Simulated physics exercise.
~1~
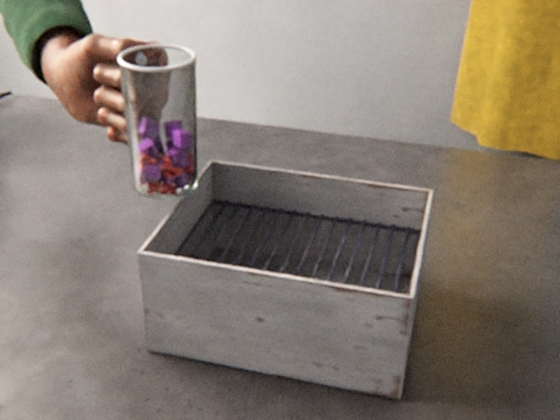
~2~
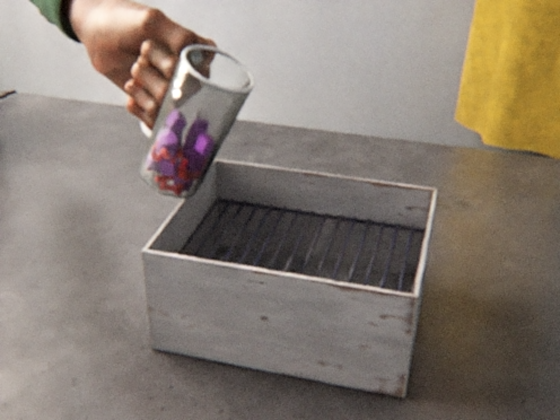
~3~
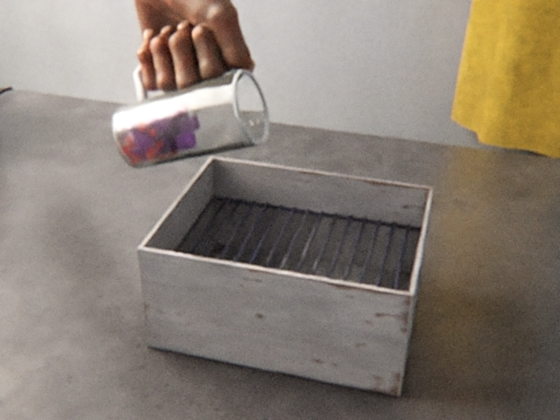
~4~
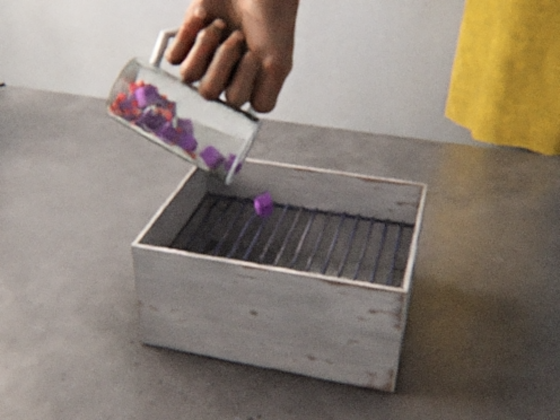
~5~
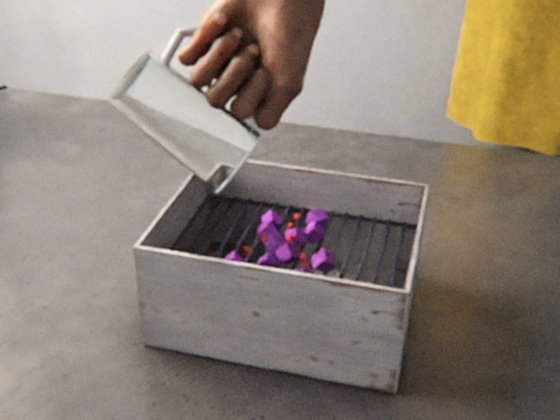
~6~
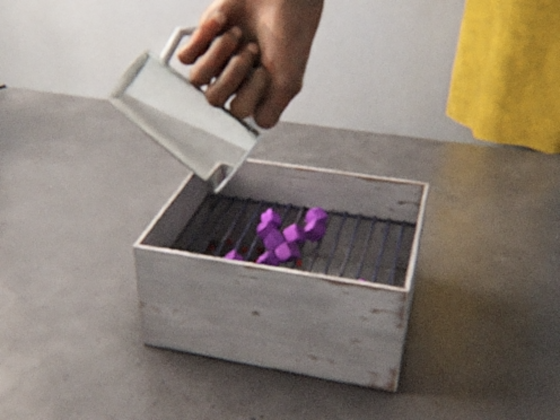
Hand tipping a glass of purple and red pieces over a wired wooden box, purple ones staying on top, red ones dropping through.
